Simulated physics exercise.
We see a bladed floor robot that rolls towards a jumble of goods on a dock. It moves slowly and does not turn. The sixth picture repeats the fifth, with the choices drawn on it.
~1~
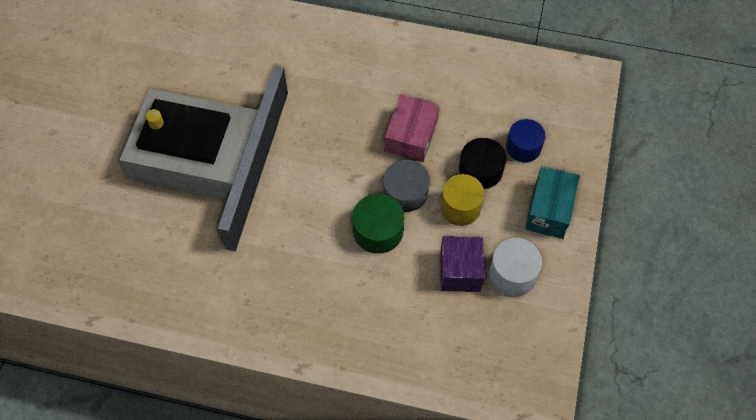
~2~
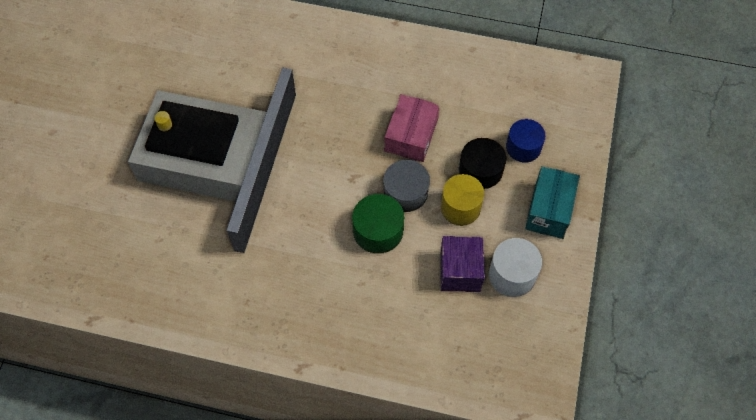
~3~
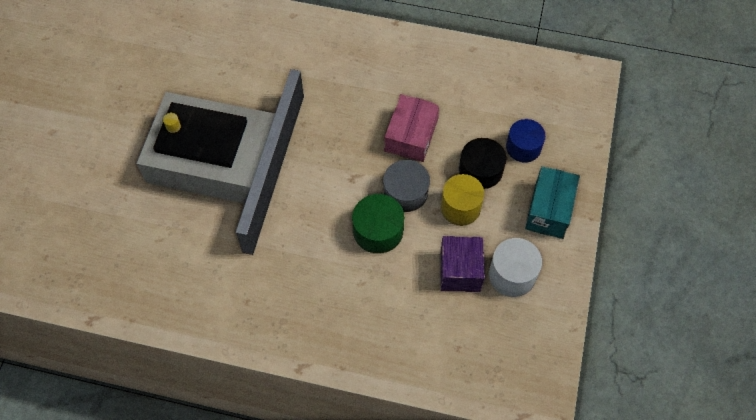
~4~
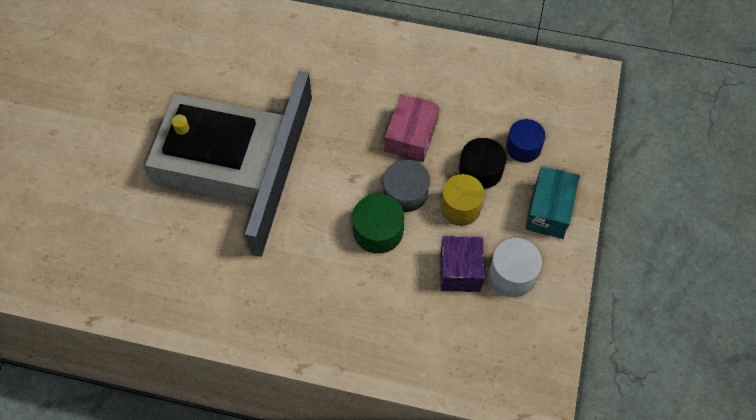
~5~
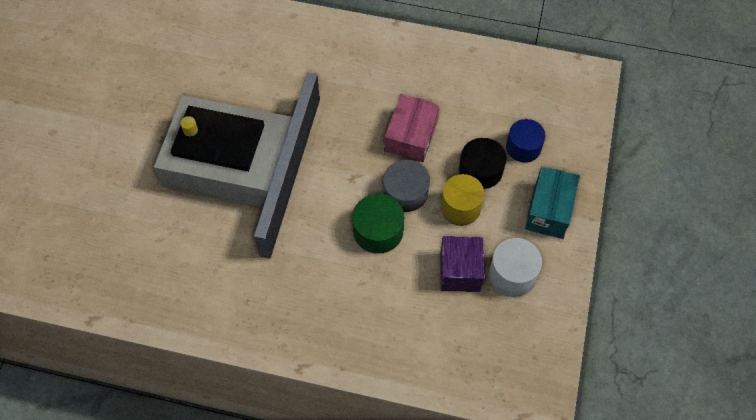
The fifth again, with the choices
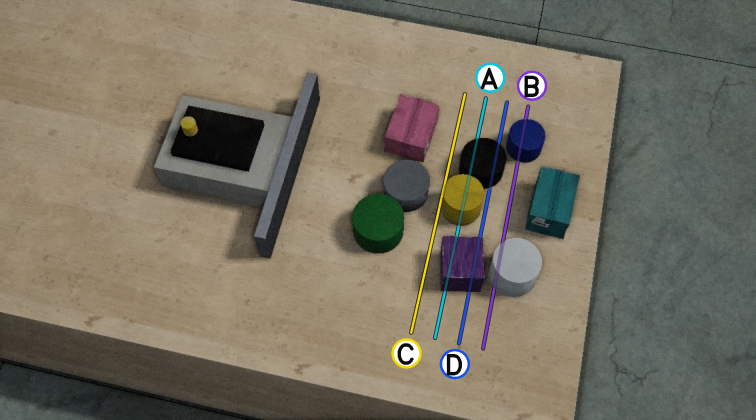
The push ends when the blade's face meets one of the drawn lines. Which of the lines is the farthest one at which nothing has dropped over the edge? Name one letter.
At D, and not beyond.
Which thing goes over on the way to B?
It is the turquoise parcel.
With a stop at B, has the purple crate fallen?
No.
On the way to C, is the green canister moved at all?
Yes.
On the marked copy, A at (462, 210); B at (507, 219); C at (440, 206); D at (485, 215).
Taking D. A third of the way, robot (293, 153); turquoise parcel (553, 203); white canister (515, 268).
Two thirds of the way, robot (365, 167); white canister (532, 278); black canister (507, 170).
When it is over, robot (418, 178); turquoise parcel (594, 217); white canister (543, 283); nothing has fallen.
As for the rest, A is safe but short; B drops the turquoise parcel; C is safe but short.
